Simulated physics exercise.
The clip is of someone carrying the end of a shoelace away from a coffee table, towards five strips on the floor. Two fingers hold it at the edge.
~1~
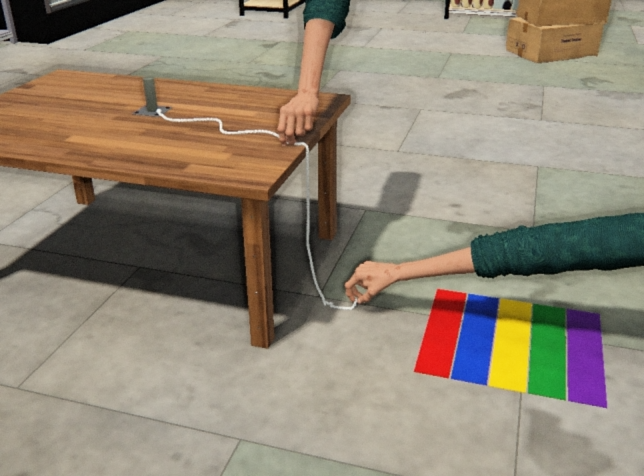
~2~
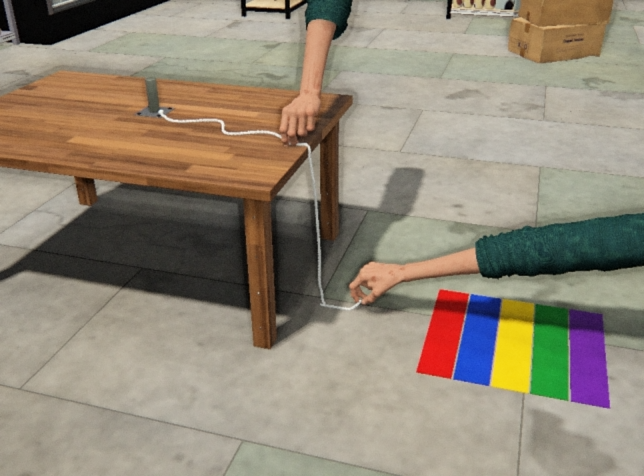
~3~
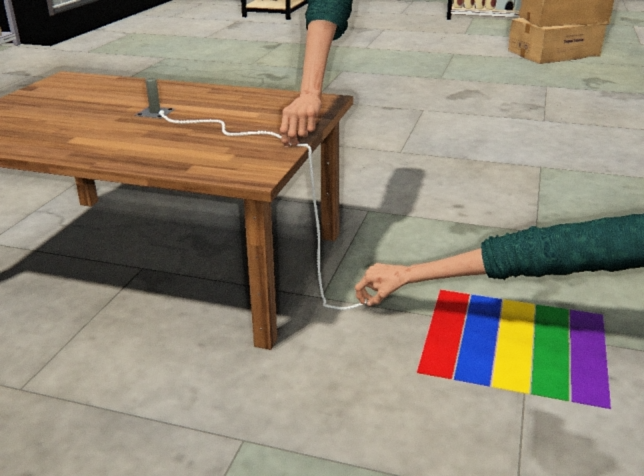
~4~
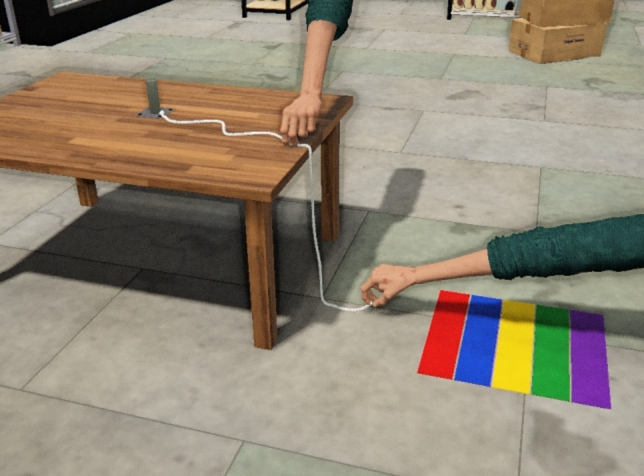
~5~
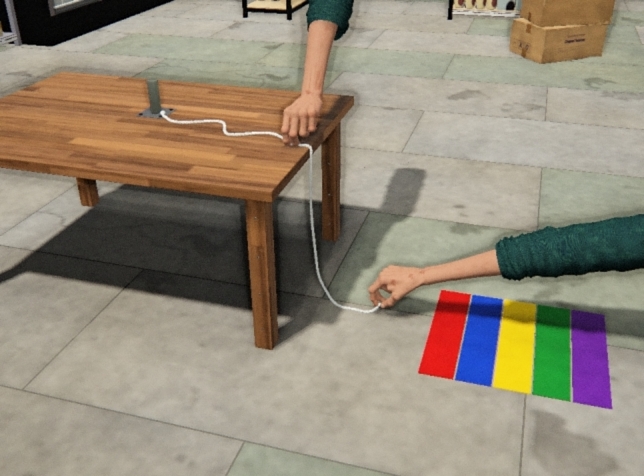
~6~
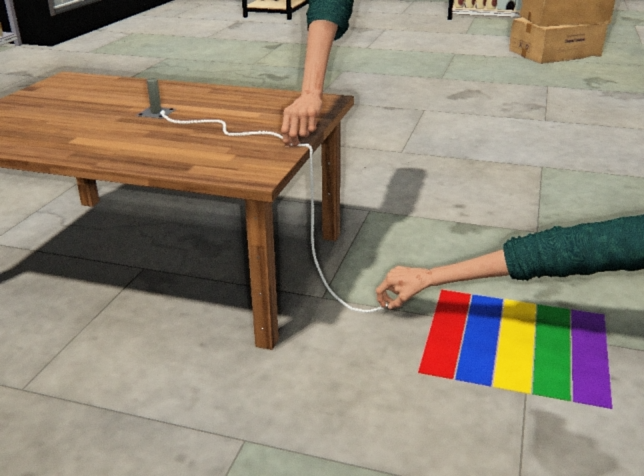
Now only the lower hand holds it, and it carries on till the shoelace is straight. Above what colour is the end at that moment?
It gets as far as the yellow strip.
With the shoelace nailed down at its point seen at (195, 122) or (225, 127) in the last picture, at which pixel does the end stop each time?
Near (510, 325) and (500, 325).
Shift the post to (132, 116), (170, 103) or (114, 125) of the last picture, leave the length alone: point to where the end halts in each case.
Try by try, around (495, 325), (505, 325) and (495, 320).
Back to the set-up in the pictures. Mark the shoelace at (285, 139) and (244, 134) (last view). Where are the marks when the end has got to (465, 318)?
Near (312, 147) and (270, 135).
Soon after, end near (465, 318); over red.
Then, end near (500, 323); over blue.
At full stretch, end near (520, 327); over yellow. The yellow one.
